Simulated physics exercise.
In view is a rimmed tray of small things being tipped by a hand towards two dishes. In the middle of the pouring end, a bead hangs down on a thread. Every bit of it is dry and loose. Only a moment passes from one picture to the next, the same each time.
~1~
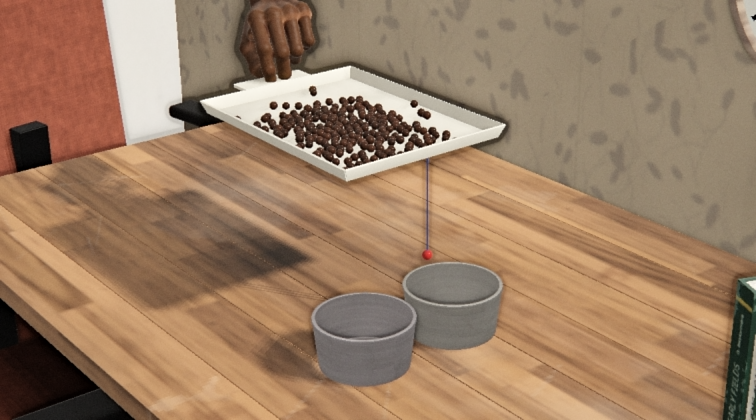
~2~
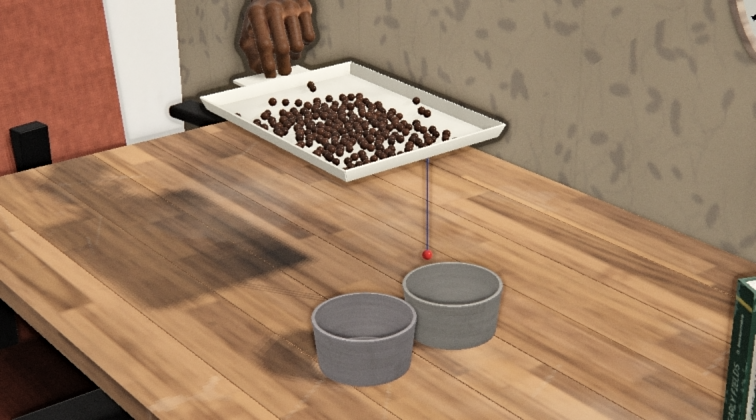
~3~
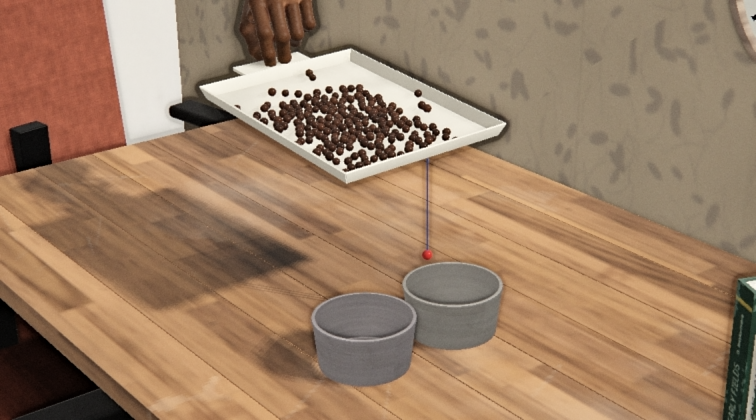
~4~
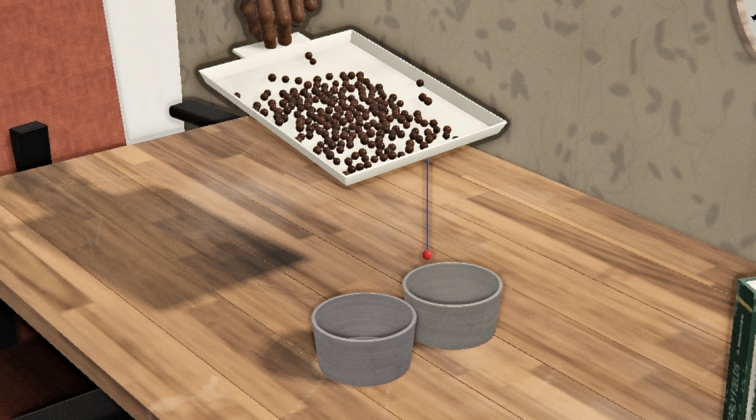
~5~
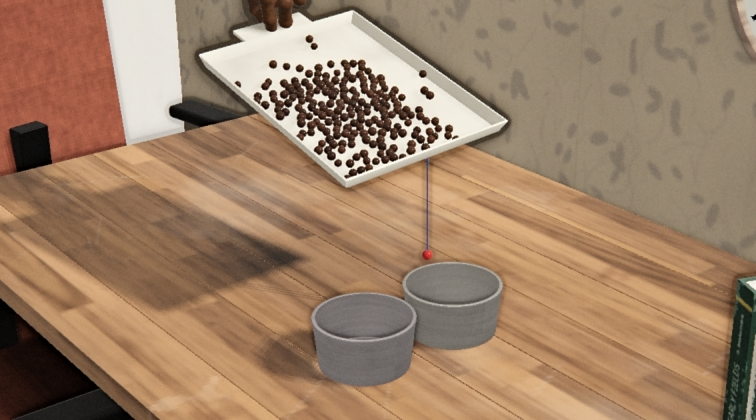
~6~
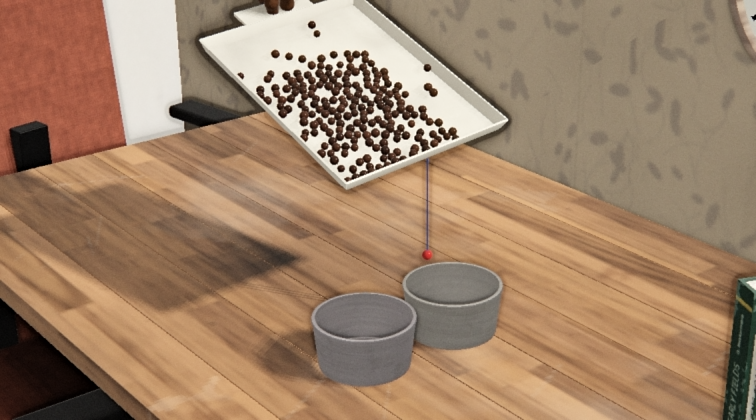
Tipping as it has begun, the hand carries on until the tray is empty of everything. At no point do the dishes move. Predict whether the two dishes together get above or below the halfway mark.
Above.
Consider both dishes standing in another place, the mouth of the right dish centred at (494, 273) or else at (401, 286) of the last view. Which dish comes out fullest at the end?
First the left-hand dish, then the right one.
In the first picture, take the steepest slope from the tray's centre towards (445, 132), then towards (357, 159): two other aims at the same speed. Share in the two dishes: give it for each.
In turn some 0 and 70 per cent.
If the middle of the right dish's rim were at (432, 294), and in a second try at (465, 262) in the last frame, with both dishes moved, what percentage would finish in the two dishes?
Trial 1: 70 percent; trial 2: 60 percent.
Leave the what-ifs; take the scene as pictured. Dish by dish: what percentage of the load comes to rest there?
About: Left dish 60, right dish 30 per cent.
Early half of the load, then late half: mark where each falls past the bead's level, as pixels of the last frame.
Starting near (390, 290), moving on to near (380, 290).
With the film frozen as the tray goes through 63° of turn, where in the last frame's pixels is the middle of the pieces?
Somewhere around pixel (384, 197) in the last picture.
Shortly afterwards, tray tipped steeply; near half on the tray; near a quarter in the left dish; a little in the right dish; only a few outside both; near a quarter in the air.
Next, tray tipped past a quarter turn; near two thirds in the left dish; near a quarter in the right dish; a little outside both; only a few in the air.
Some moments later, tray tipped past a quarter turn; near two thirds in the left dish; near a quarter in the right dish; a little outside both.
In the end, tray tipped past a quarter turn; near two thirds in the left dish; near a quarter in the right dish; a little outside both.
